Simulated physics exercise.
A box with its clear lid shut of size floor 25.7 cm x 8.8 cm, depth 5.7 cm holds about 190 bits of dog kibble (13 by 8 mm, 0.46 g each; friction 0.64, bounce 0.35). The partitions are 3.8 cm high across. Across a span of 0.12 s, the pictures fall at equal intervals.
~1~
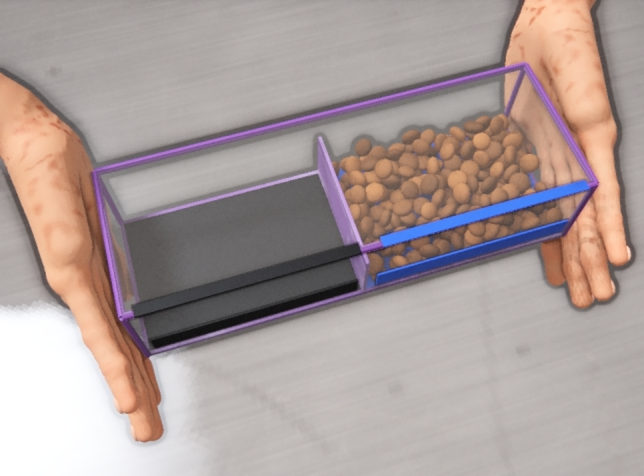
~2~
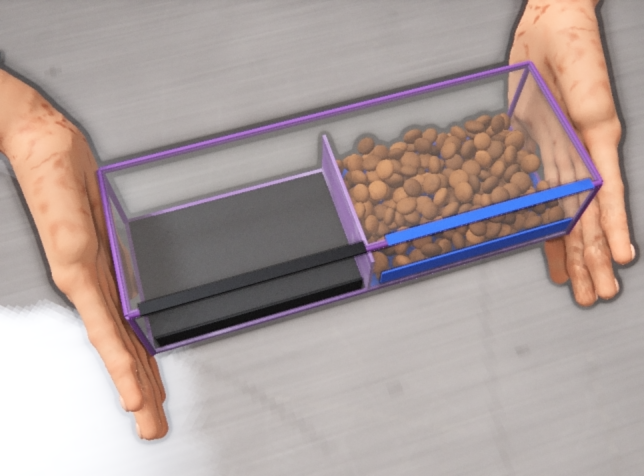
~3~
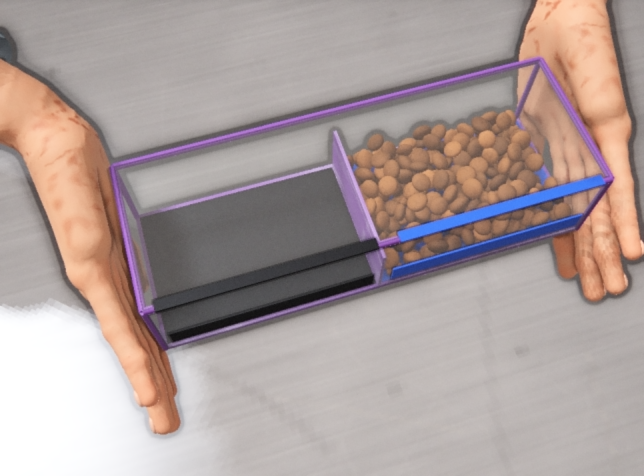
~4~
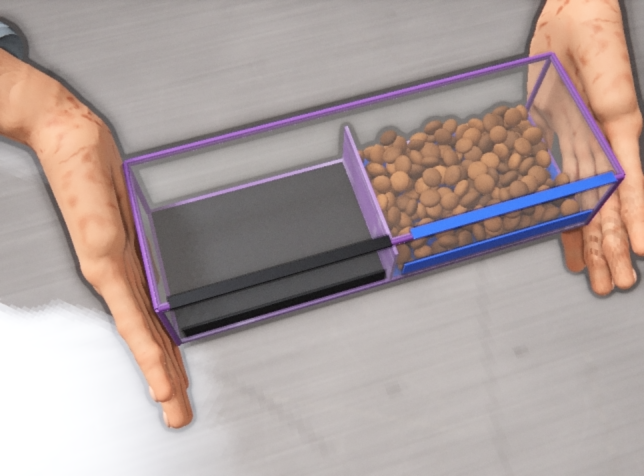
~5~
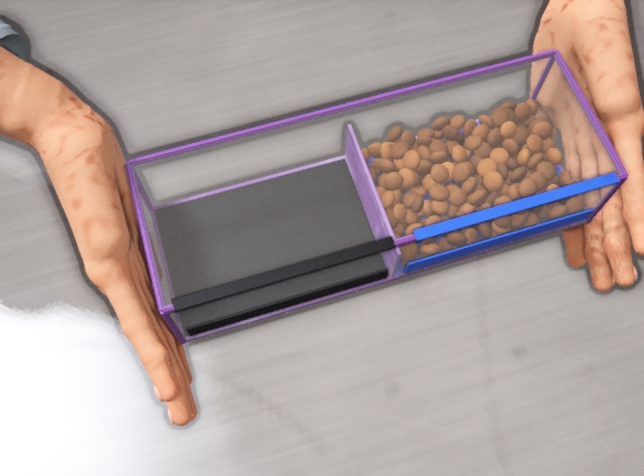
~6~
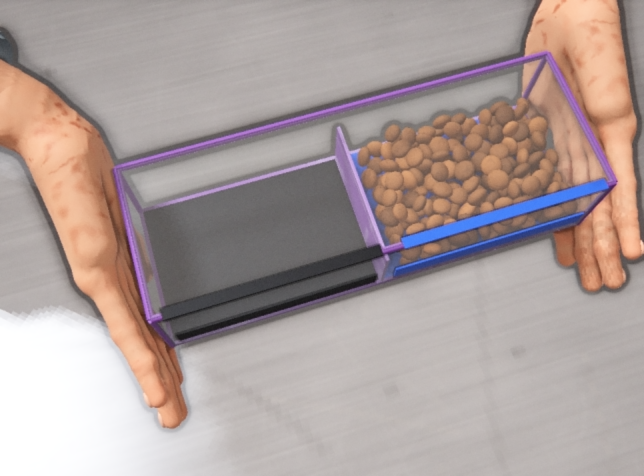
Two hands hold a clear, purple-edged box by its ends above a grey, streaked surface, seen from above at a slant, with a white patch at lower left. A dark panel fills the left compartment, and brown kibble lies over blue in the right, beyond a divider. The hands shift the box slightly right, then a little back left, tilting it gently toward the front, while the view stays still.
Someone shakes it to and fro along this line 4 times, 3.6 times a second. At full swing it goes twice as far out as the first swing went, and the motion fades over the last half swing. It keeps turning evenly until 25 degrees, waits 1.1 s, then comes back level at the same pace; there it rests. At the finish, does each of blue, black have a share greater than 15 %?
Blue compartment greater, black compartment not greater.
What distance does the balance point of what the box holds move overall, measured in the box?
3.0 cm.
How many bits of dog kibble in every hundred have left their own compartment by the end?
About 5 %.
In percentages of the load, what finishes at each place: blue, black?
In per cent: Blue 95; black 5.
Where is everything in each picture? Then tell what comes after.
In the first frame, box at (371, 252); tilt 0 degrees; moved 0.0 cm; blue 100 %.
In the second frame, box at (376, 251); tilt 0 degrees; moved 0.3 cm.
In the third frame, box at (388, 247); tilt 1 degrees; moved 1.1 cm.
In the fourth frame, box at (400, 244); tilt 2 degrees; moved 1.9 cm.
In the fifth frame, box at (403, 245); tilt 4 degrees; moved 2.1 cm; low side front.
In the sixth frame, box at (392, 252); tilt 7 degrees; moved 1.5 cm; low side front; blue 100 %.
Then, 0.54 s after the last picture, tilt 25 degrees; blue 95 %, black 5 %; middle of all pieces near (477, 180).
Then, 0.98 s after the last picture, tilt 25 degrees; blue 95 %, black 5 %; middle of all pieces near (405, 208).
Then, 1.40 s after the last picture, tilt 21 degrees; blue 95 %, black 5 %; middle of all pieces near (407, 212).
Then, 1.79 s after the last picture, tilt 0 degrees; blue 95 %, black 5 %; middle of all pieces near (408, 219).
In the end, blue 95 %, black 5 %.
